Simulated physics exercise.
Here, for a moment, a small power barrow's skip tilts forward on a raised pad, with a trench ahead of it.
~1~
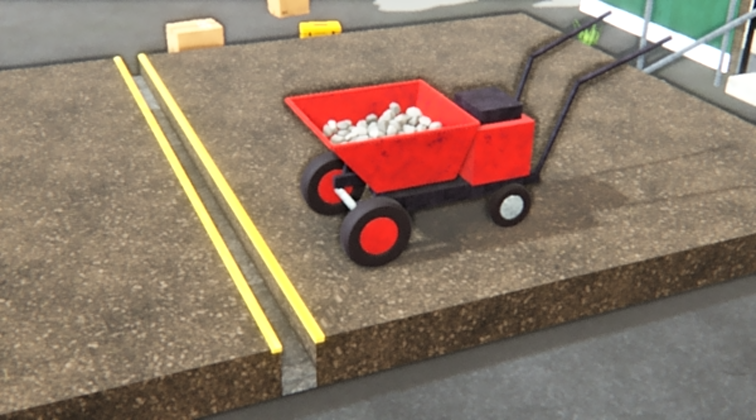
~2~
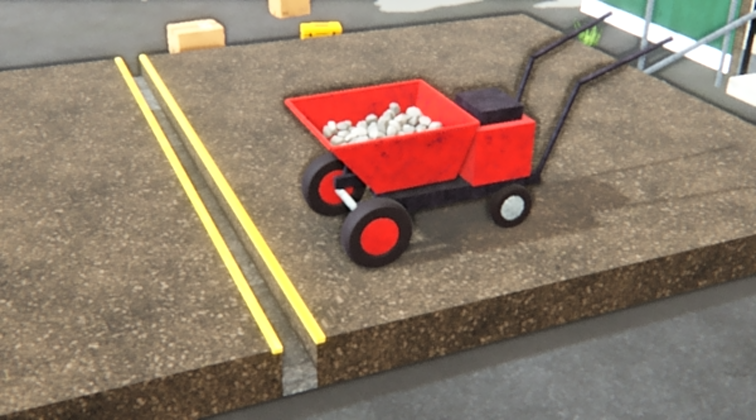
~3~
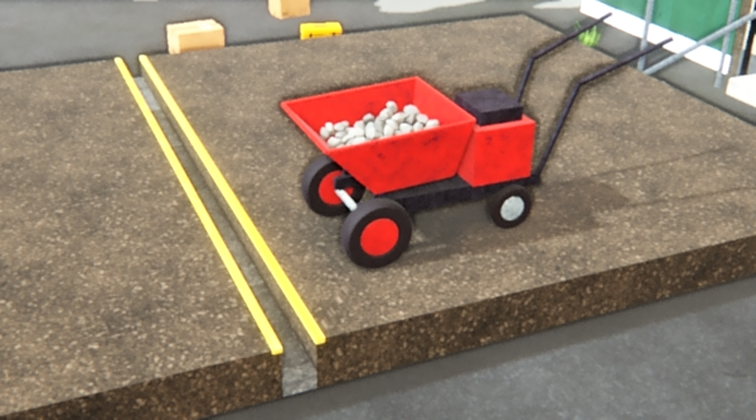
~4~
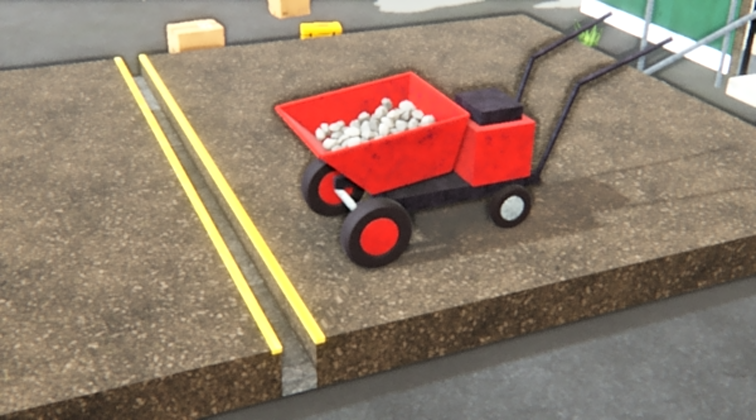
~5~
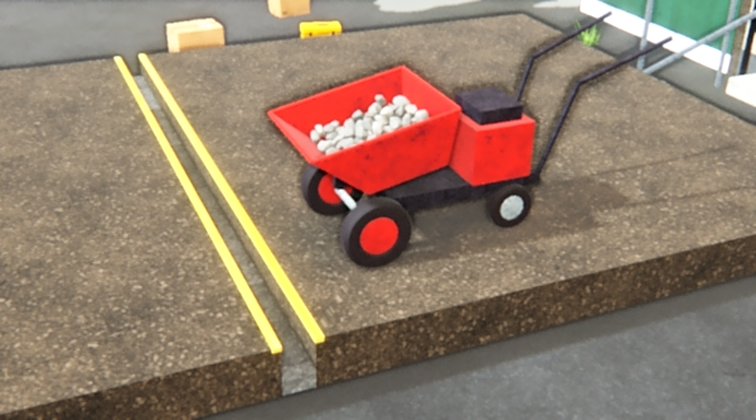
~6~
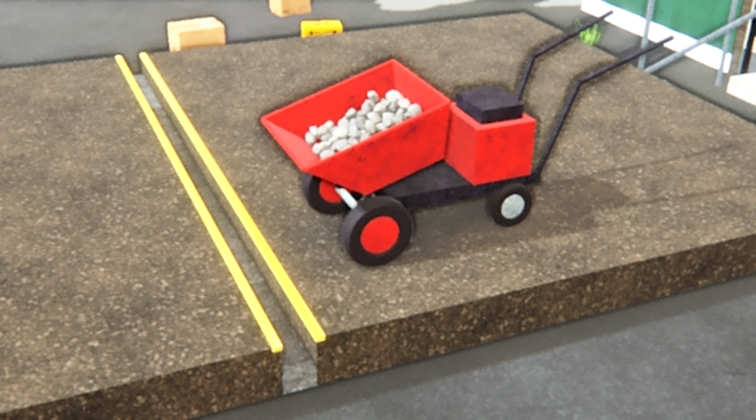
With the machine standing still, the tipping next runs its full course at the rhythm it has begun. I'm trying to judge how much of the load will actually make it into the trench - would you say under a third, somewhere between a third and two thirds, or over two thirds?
I would say somewhere between a third and two thirds.
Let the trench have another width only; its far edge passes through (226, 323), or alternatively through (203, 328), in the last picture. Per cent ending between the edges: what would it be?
100 % then 100 %, roughly.
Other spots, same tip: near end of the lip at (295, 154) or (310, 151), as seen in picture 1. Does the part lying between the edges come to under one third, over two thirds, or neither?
First below one third, then under a third.
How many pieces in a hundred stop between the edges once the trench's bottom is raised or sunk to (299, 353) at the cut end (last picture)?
It works out to some 20 percent.
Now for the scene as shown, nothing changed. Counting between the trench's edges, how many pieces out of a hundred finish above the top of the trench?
15 per cent or so.
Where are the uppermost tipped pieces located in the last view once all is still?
Peak at rest, last frame: Around (221, 252).
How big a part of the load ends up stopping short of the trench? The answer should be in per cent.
It comes to close to 0 %.
Shortly afterwards, skip tipped steeply; the whole lot in the skip.
Next, skip tipped right over; the bulk in the skip; a little in or heaped over the trench; a little beyond it.
Some moments later, skip tipped right over; a little in the skip; near half in or heaped over the trench; near a third beyond it.
In the end, skip tipped right over; a little in the skip; near half in or heaped over the trench; near a third beyond it.
